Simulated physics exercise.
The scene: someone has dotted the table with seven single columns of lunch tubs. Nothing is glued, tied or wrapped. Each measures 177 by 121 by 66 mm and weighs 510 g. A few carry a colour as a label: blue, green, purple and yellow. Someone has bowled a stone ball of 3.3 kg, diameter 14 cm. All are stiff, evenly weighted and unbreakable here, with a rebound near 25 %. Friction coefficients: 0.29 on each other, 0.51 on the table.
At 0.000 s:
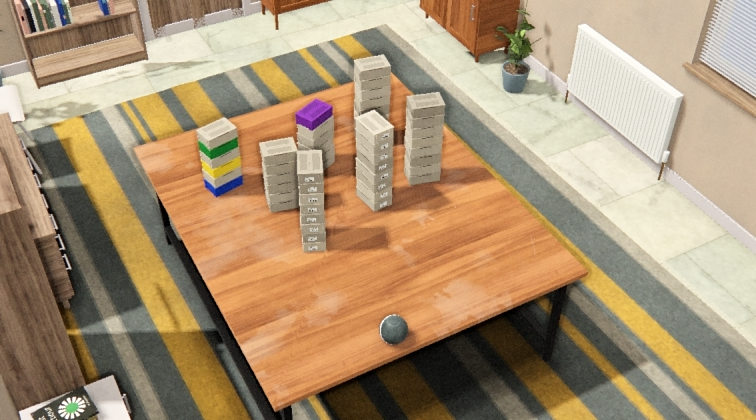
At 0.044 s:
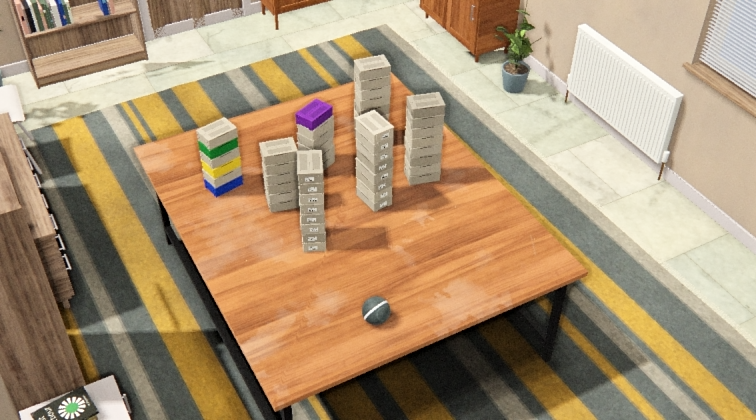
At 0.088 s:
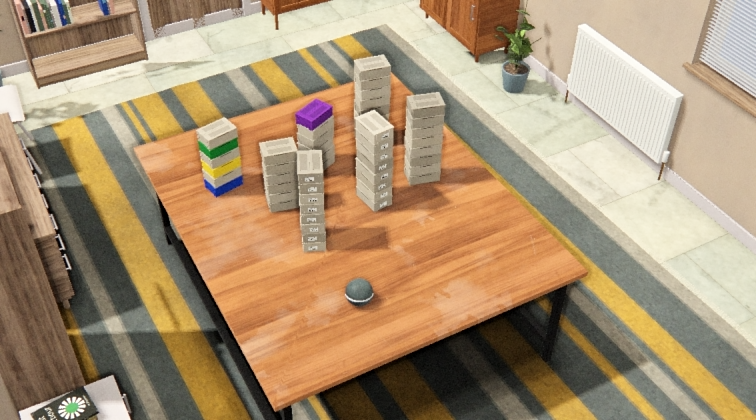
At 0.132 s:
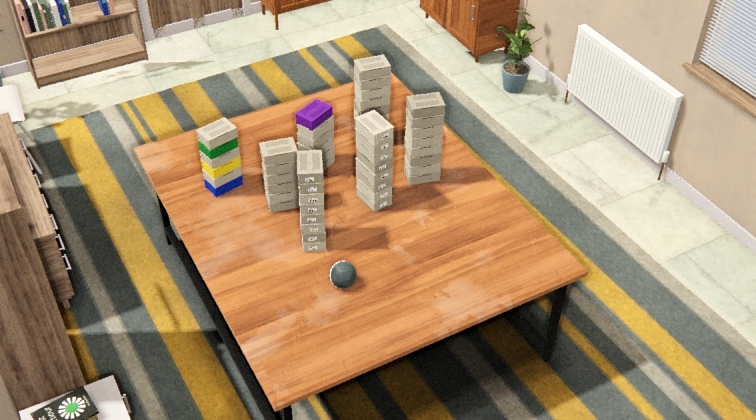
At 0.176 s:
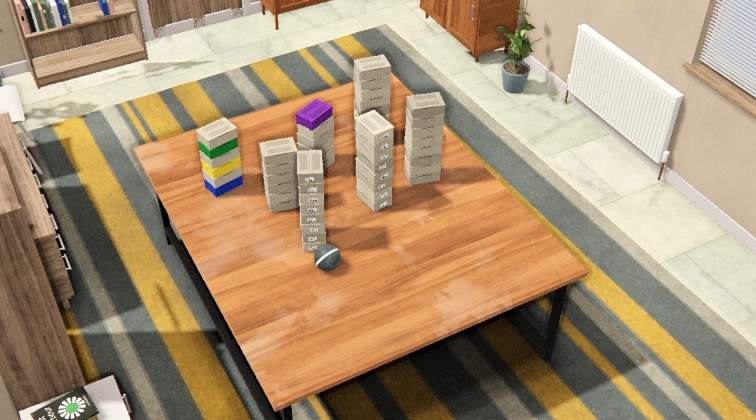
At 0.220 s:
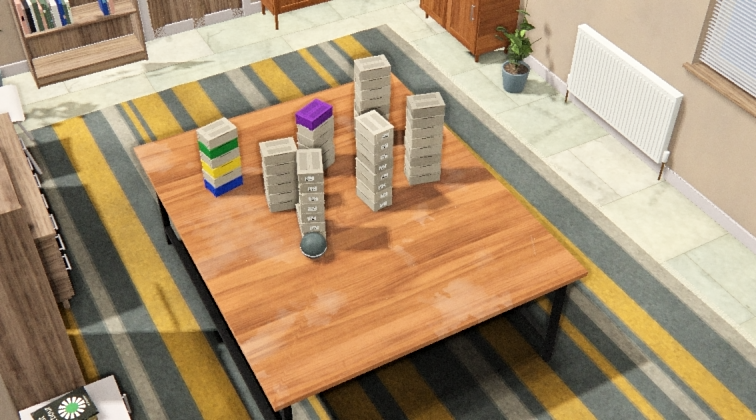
Wooden table holding seven columns of stacked tubs, a dark ball rolling across the top and meeting the base of the nearest column.
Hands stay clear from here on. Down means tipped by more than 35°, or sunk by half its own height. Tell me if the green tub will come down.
It comes down.
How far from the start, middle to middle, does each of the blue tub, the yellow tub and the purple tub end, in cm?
About: Blue 22, yellow 28, purple 0.
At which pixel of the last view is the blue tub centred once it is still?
Near (206, 160).
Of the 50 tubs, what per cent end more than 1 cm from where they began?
40 per cent.
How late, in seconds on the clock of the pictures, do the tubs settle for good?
Around 2.0 s.
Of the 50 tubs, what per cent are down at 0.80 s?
By then 20 per cent.
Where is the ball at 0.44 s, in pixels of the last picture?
Around (253, 206).
After 0.44 s, ball still moving; 6 of the 50 tubs down; green tub unmoved.
After 0.80 s, ball still moving; 9 of the 50 tubs down; green tub 64° from how it stood, 16 cm lower; yellow tub 25° from how it stood, 30 mm lower.
In the end (2.0 s), ball rolling away; 11 of the 50 tubs down; green tub on its side; yellow tub 7 cm lower; blue tub 23 cm from its place. From the last view, middles, green tub near (218, 189), yellow tub near (202, 146).
